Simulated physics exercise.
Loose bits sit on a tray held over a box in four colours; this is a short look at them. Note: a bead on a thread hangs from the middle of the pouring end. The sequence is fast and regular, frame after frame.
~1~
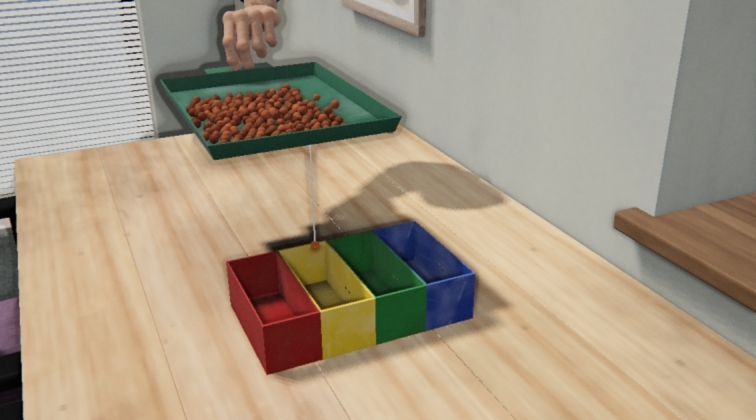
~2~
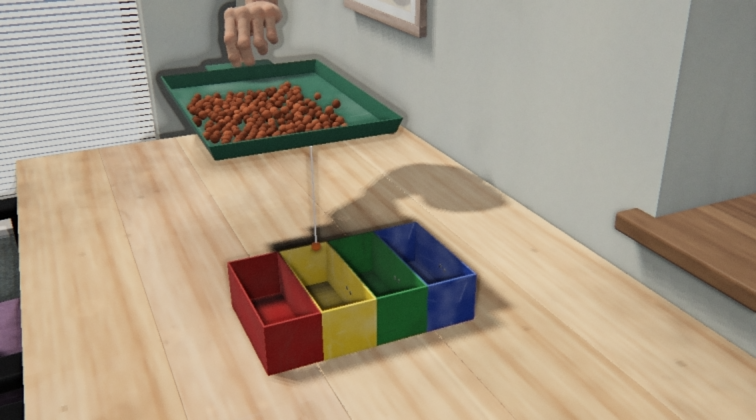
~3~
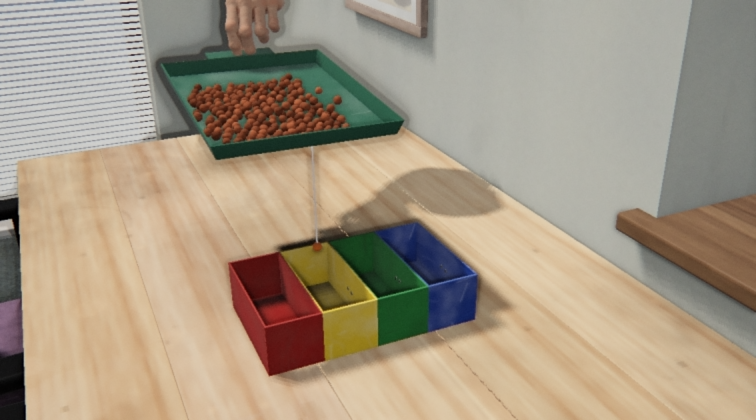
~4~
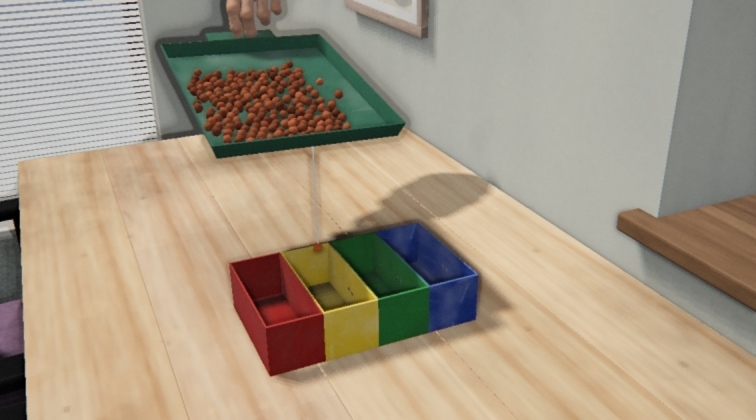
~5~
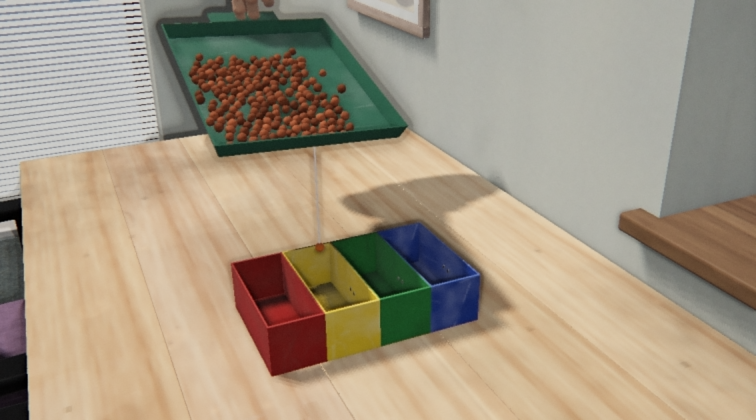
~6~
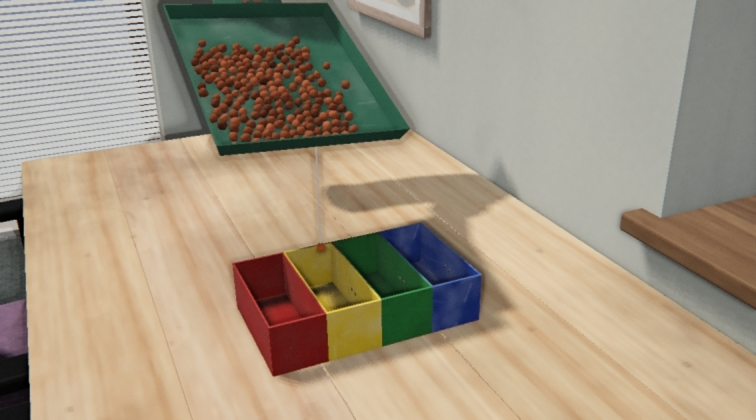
Green tray of reddish-brown pellets tilting gradually as a hand raises its far end above a red, yellow, green and blue box.
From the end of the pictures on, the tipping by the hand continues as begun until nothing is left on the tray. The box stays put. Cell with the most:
Green.
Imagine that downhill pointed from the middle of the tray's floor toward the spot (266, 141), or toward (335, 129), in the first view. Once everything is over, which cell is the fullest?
Try 1 - red. Try 2 - the cell in blue.
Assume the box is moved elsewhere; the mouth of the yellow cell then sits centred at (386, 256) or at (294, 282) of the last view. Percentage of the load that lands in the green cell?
The first try gives 20 per cent, the second 30 per cent.
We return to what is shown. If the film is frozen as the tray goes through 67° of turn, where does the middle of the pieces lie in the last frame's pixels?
About (323, 118).
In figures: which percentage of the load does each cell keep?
Red cell: Around 10 percent; yellow cell: Around 20 percent; green cell: Around 40 percent; blue cell: Around 30 percent.
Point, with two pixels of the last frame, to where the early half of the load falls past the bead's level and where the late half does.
Starting near (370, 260), moving on to near (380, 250).
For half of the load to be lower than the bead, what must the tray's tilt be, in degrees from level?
The tilt then is about 100°.
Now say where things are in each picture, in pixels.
In the first frame, corners of the pouring end at (213, 143) and (395, 116), level; middle of the load at (265, 116), clay pellets; bead on its thread at (315, 245); red cell at (293, 338); yellow cell at (348, 324); green cell at (401, 310); blue cell at (450, 297).
In the second frame, corners of the pouring end at (214, 144) and (396, 117), level; middle of the load at (266, 115).
In the third frame, corners of the pouring end at (215, 143) and (398, 119), tipped barely, lowest at the right corner; middle of the load at (267, 110).
In the fourth frame, corners of the pouring end at (217, 143) and (399, 121), tipped a little, lowest at the right corner; middle of the load at (268, 103).
In the fifth frame, corners of the pouring end at (219, 142) and (402, 123), tipped clearly, lowest at the right corner; middle of the load at (270, 96).
In the sixth frame, corners of the pouring end at (221, 142) and (403, 126), tipped clearly, lowest at the right corner; middle of the load at (274, 91), a small part on the move; red cell at (299, 340); yellow cell at (355, 326); green cell at (407, 312); blue cell at (456, 299).
Soon, tray tipped steeply; nearly all on the tray; a small part falling or outside the box.
A while on, tray tipped past a quarter turn; a small part on the tray; about a quarter in the green cell; about a quarter in the yellow cell; about a quarter in the blue cell; a small part in the red cell; about a quarter falling or outside the box.
Towards the end, tray tipped past a quarter turn; about a third in the green cell; about a quarter in the blue cell; about a quarter in the yellow cell; a small part in the red cell; a stray few falling or outside the box.
Finally, tray tipped past a quarter turn; about a third in the green cell; about a quarter in the blue cell; about a quarter in the yellow cell; a small part in the red cell; a stray few outside the box.
